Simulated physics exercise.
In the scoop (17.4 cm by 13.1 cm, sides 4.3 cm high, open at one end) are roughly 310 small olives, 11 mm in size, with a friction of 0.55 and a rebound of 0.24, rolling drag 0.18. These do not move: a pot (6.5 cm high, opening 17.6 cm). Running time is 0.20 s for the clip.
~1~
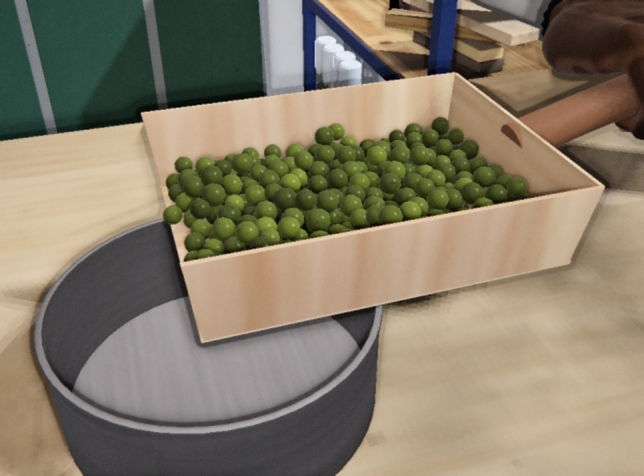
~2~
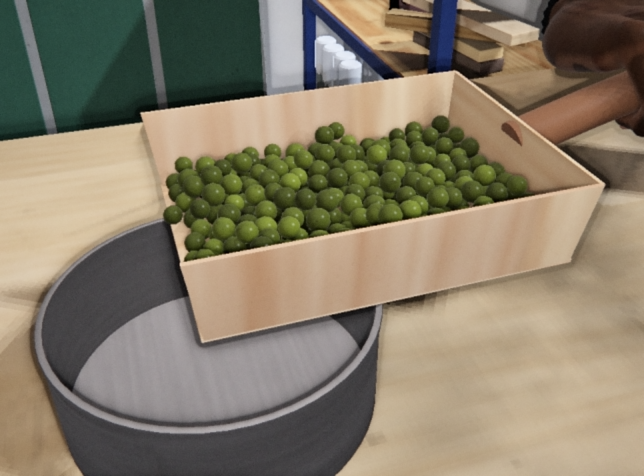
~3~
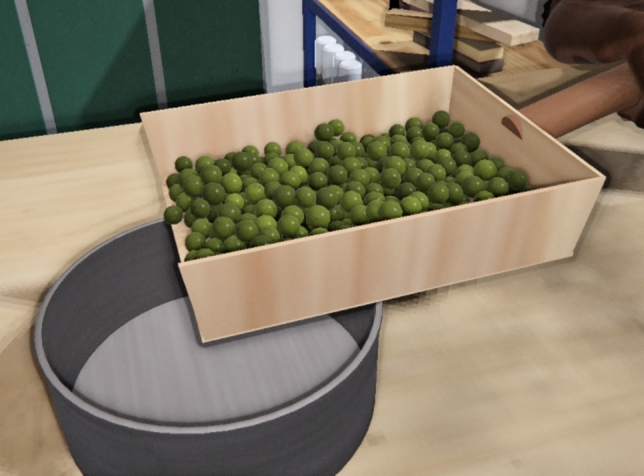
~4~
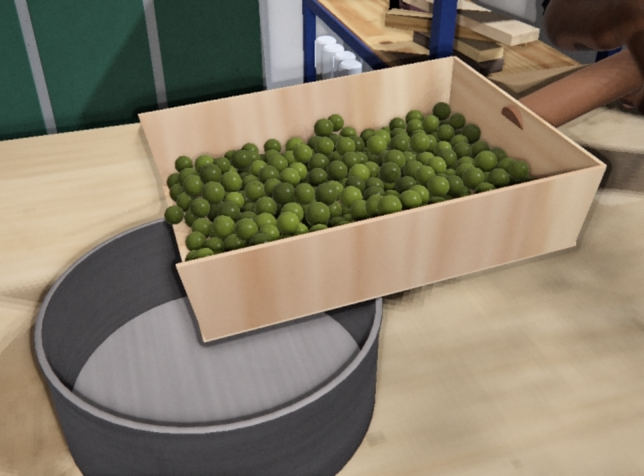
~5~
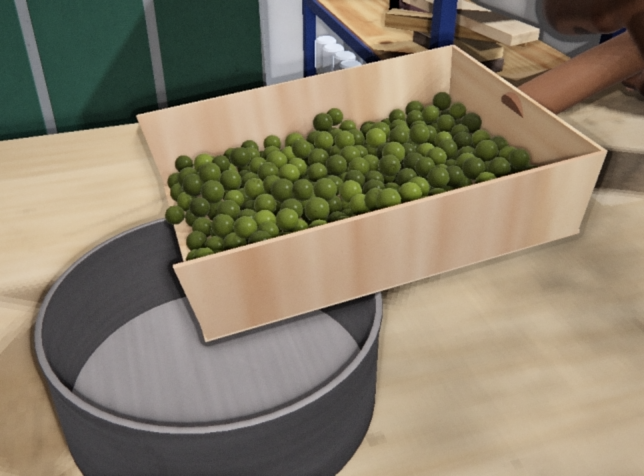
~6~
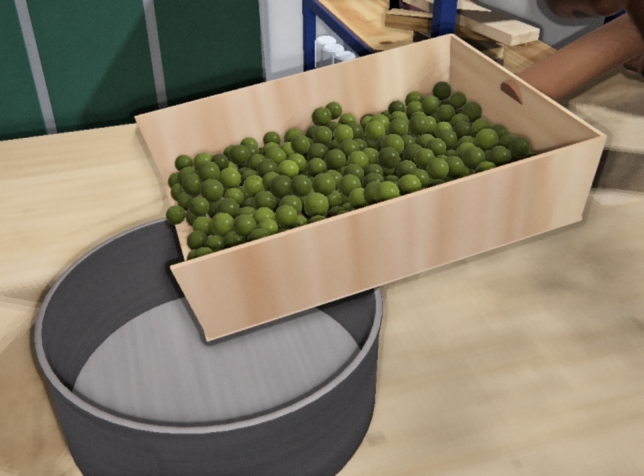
We see a light wooden scoop full of small green olives, its open left end over a dark round pot on a table; it stays nearly still, then an arm slowly raises its right end, tilting it slightly leftward.
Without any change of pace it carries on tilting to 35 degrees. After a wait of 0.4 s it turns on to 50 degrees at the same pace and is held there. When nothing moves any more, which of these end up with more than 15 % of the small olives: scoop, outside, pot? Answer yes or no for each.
Scoop: No, outside: No, pot: Yes.
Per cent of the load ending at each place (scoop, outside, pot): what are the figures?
So it's scoop at 0, outside at 0 and pot at 100, all in per cent.
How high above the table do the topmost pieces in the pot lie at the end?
6.0 cm.
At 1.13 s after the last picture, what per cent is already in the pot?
So far it's near 100 per cent of the load.
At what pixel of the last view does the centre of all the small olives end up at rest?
(145, 386), give or take.
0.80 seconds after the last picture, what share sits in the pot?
At that moment it's close to 100 per cent.
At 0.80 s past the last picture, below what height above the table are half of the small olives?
Some 2 centimetres, I reckon.
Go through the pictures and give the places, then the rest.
The first picture shows scoop at (408, 231); tilt 0 degrees; open edge at (169, 253); middle of the load at (355, 195); pot at (213, 298).
The second picture shows scoop at (408, 230); tilt 0 degrees; open edge at (170, 253); middle of the load at (355, 194).
The third picture shows scoop at (407, 226); tilt 1 degrees; open edge at (170, 254); middle of the load at (355, 191).
The fourth picture shows scoop at (405, 221); tilt 3 degrees; open edge at (172, 254); middle of the load at (355, 187).
The fifth picture shows scoop at (403, 214); tilt 6 degrees; low side left; open edge at (173, 254); middle of the load at (354, 180).
The sixth picture shows scoop at (401, 207); tilt 8 degrees; low side left; open edge at (174, 254); middle of the load at (354, 174); pot at (213, 298).
Then, 0.43 s after the last picture, tilt 33 degrees; scoop 75 %, pot 20 %, in the air 5 %; middle of all pieces near (272, 186).
Then, 0.80 s after the last picture, tilt 35 degrees; pot 100 %; middle of all pieces near (133, 374).
Then, 1.13 s after the last picture, tilt 44 degrees; pot 100 %; middle of all pieces near (147, 382).
Then, 1.44 s after the last picture, tilt 50 degrees; pot 100 %; middle of all pieces near (147, 382).
In the end, scoop 0 %, outside 0 %, pot 100 %.
